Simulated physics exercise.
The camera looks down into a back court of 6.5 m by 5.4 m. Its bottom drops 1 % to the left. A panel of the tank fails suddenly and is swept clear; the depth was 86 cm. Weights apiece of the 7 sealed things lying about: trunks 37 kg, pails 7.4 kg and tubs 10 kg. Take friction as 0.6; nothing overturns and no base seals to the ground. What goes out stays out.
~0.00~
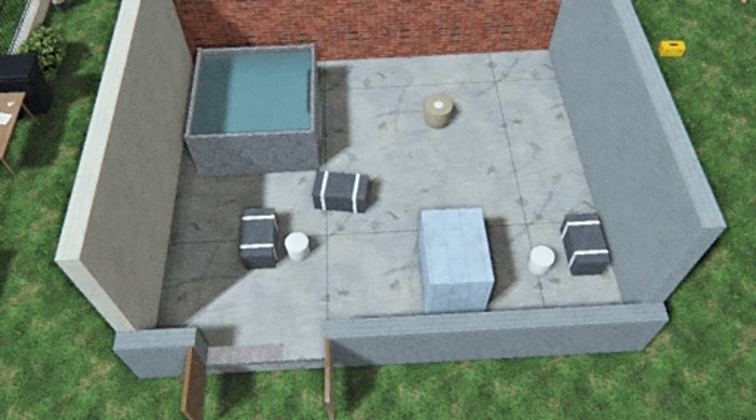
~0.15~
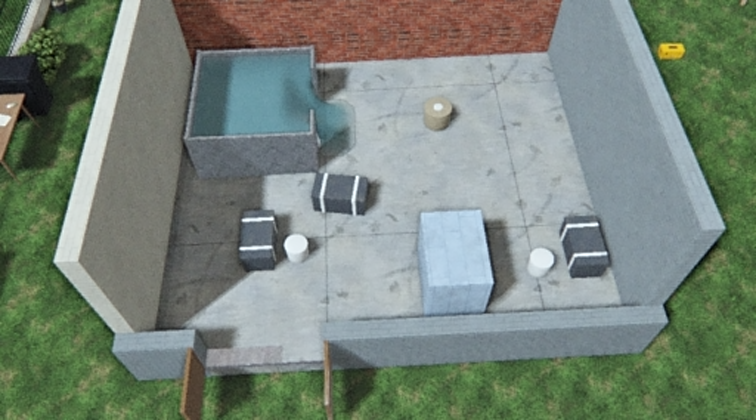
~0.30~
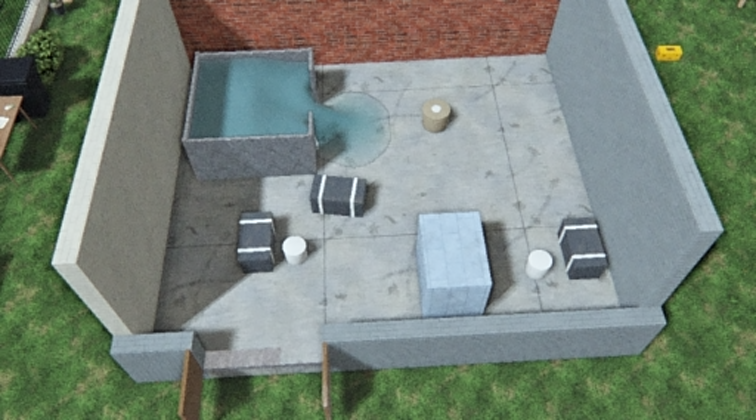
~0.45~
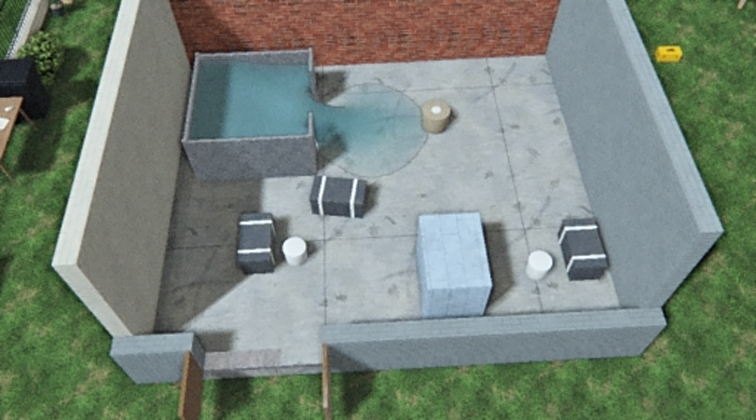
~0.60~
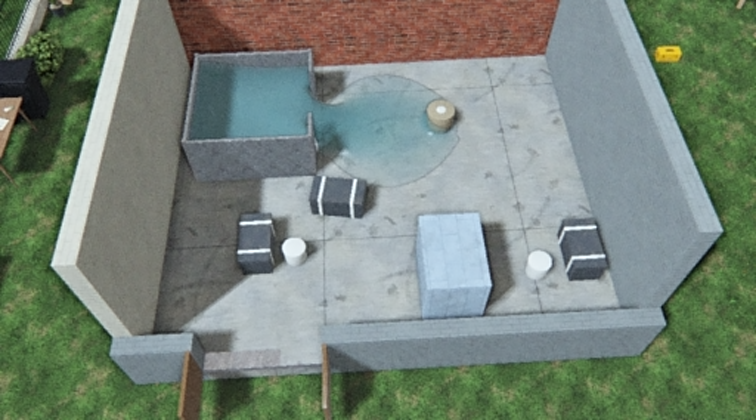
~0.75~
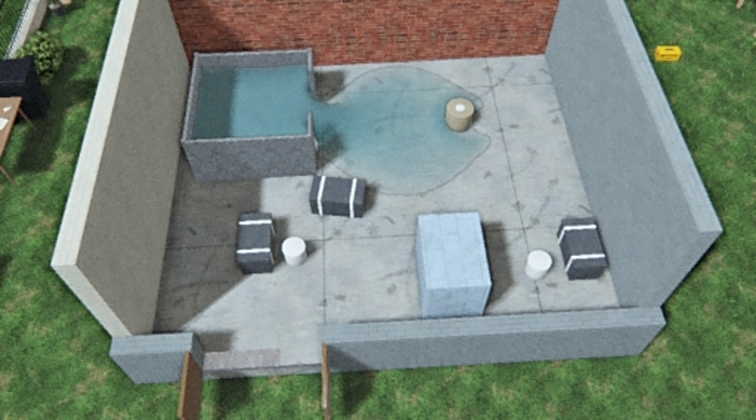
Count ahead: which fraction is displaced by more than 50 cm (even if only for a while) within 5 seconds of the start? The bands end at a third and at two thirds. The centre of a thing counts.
That comes to from one to two thirds.
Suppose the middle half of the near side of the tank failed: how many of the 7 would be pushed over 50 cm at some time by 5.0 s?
In that case 2 of them.
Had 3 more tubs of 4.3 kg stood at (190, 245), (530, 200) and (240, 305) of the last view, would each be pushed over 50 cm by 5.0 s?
In that order: Less, more, under.
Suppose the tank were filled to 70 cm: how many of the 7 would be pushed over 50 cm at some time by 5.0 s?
Then 3.
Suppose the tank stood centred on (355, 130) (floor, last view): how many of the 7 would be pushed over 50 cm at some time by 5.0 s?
Then 4.
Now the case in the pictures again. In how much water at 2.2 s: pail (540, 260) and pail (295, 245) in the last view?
Roughly 7 and 0 cm.
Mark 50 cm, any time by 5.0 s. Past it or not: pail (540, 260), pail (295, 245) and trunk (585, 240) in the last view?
In that order: Over, less, past it.
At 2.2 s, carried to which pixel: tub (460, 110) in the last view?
Near (551, 99).
After 1.1 s 1 of 7 are over 50 cm from their spots; 0 afloat.
After 2.2 s 1 of 7 are over 50 cm from their spots; 1 afloat.
After 3.5 s 3 of 7 are over 50 cm from their spots; 3 afloat.
After 5.0 s 3 of 7 are over 50 cm from their spots, and 3 have been at some point; 3 afloat.
